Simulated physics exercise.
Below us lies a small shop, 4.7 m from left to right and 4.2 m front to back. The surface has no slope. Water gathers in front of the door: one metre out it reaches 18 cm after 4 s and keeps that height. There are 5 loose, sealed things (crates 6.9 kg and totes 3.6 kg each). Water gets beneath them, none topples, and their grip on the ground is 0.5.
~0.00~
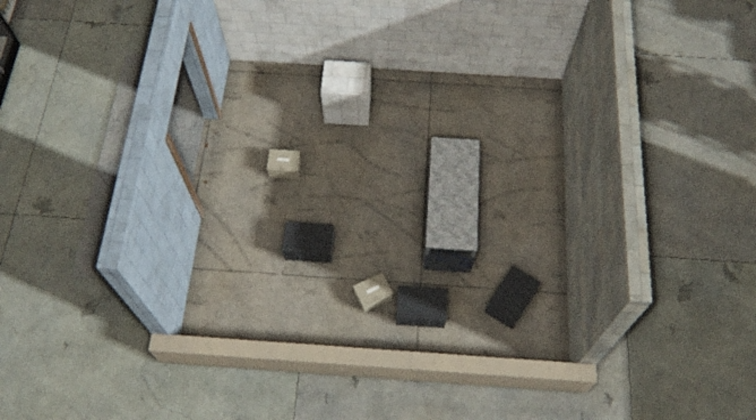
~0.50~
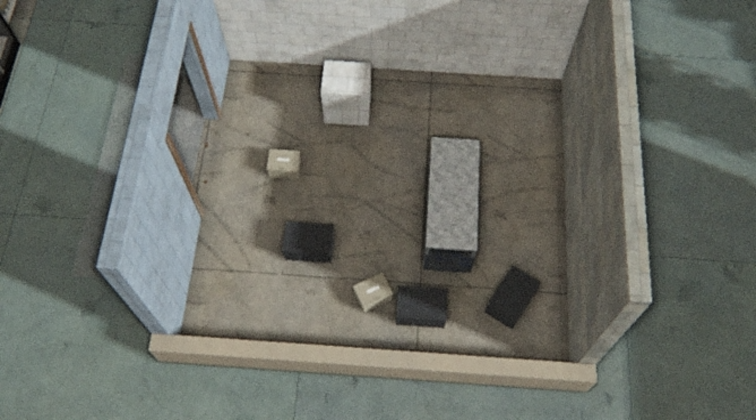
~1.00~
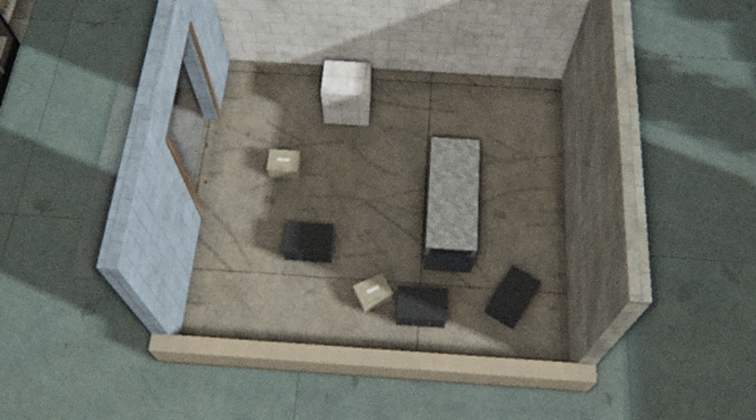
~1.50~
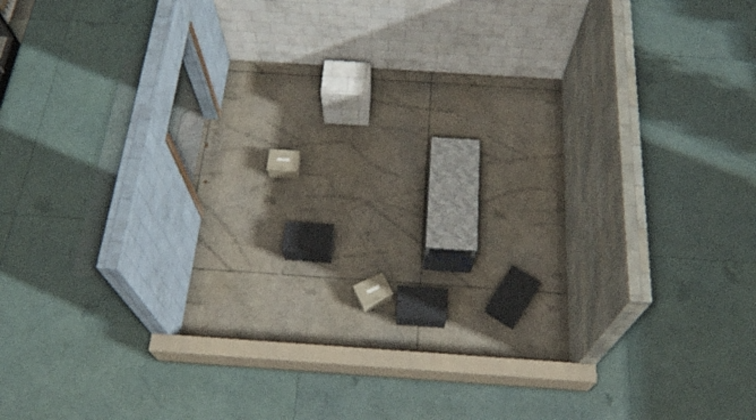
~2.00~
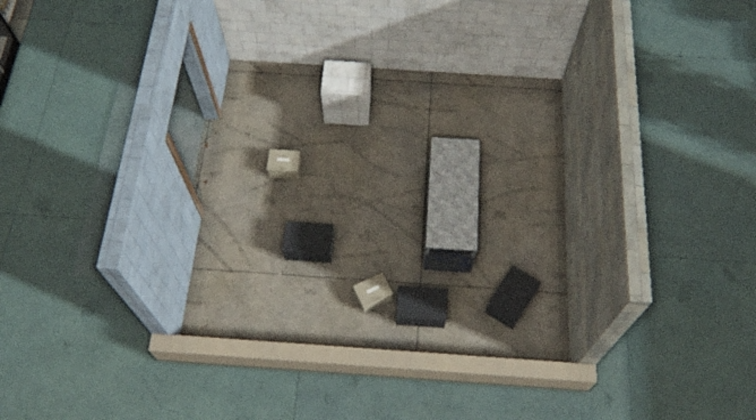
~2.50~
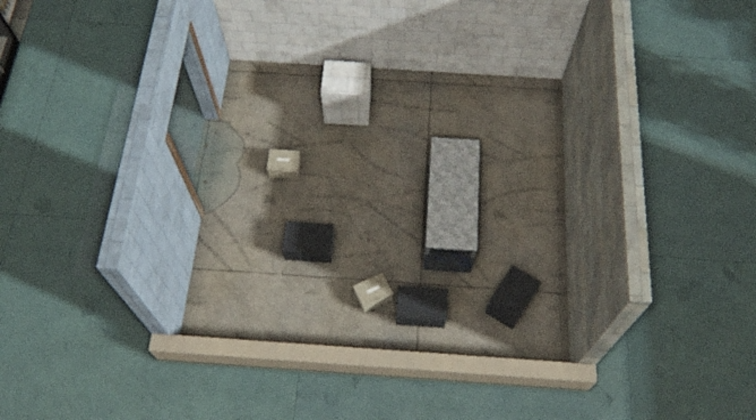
We see a small room from above, with dark and pale boxes scattered on its floor, all staying still. The ground outside turns from grey to greenish, then a faint wet patch appears inside the doorway on the left.
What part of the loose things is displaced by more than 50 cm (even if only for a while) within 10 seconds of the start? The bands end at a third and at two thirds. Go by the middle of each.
It is two thirds or above.
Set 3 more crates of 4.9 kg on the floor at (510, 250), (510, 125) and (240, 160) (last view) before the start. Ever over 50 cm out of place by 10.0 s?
In that order: Under, over, over.
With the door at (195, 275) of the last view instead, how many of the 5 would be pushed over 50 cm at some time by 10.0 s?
In that case 4 of them.
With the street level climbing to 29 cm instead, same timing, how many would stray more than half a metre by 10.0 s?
Then 5.
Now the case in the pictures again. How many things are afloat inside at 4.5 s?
0 of them.
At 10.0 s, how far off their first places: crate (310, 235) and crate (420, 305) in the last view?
In turn: 120 cm, 140 cm.
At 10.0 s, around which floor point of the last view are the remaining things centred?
Around (393, 319).
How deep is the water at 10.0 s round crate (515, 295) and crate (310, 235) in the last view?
Roughly 5 and 3 cm.
After 3.5 s 0 of 5 are over 50 cm from their spots; 0 afloat.
After 4.5 s 1 of 5 are over 50 cm from their spots; 0 afloat.
After 7.0 s 2 of 5 are over 50 cm from their spots; 1 afloat.
After 10.0 s 4 of 5 are over 50 cm from their spots, and 4 have been at some point; 5 afloat.
